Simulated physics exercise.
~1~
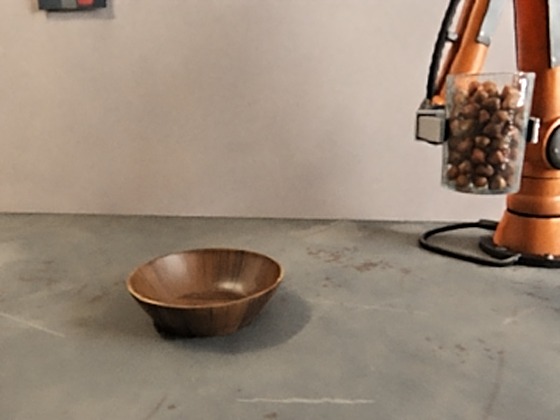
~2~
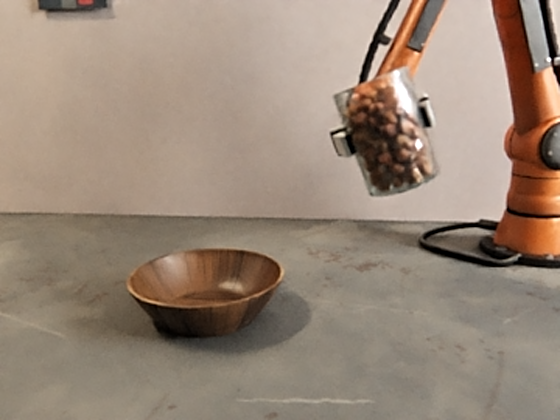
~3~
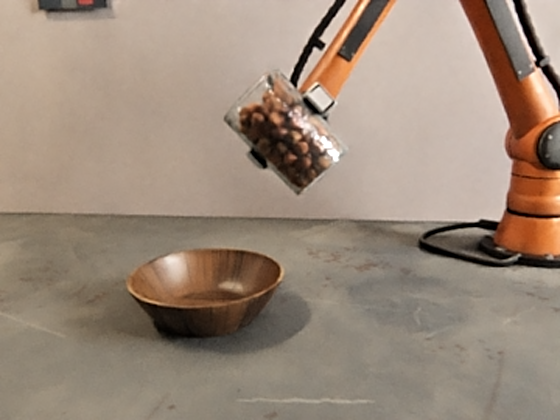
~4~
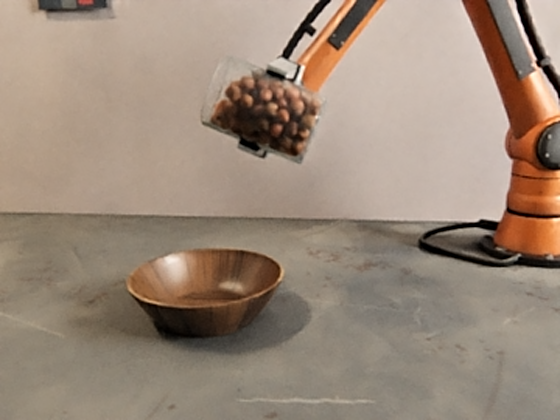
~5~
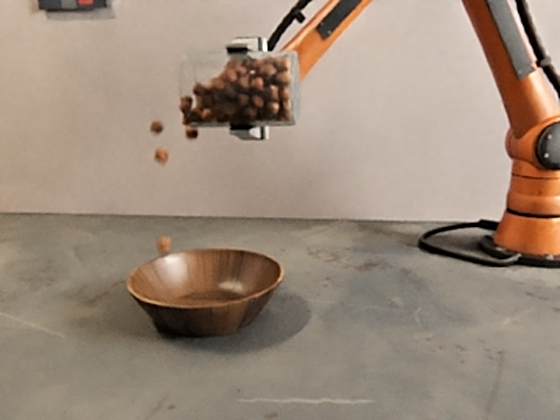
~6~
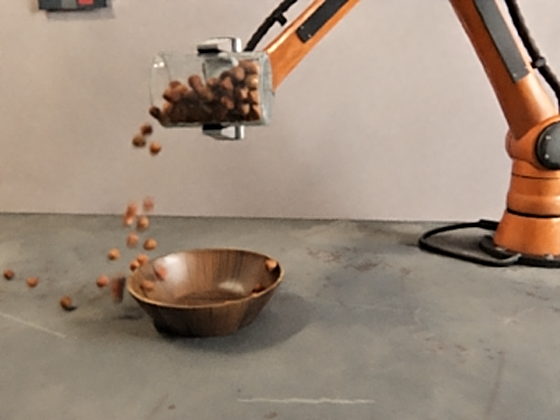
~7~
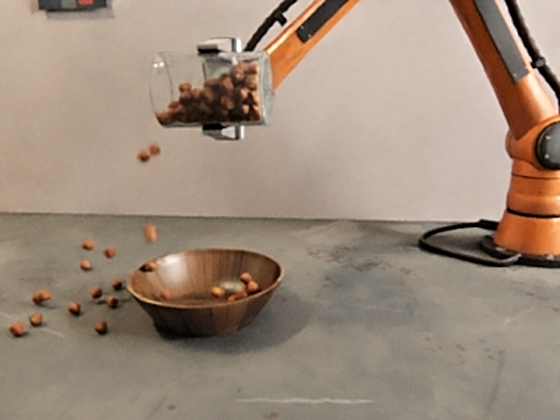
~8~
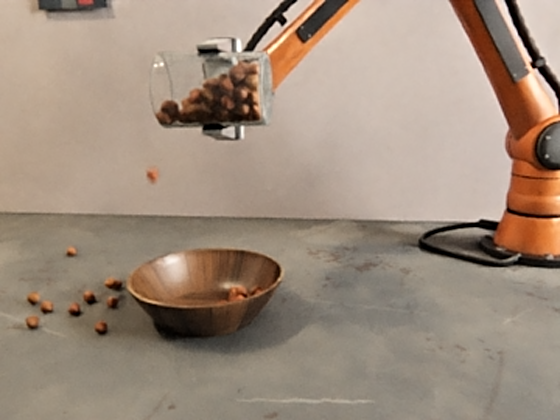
A robot arm tips a clear beaker, spilling some hazelnuts into and beside a wooden bowl.
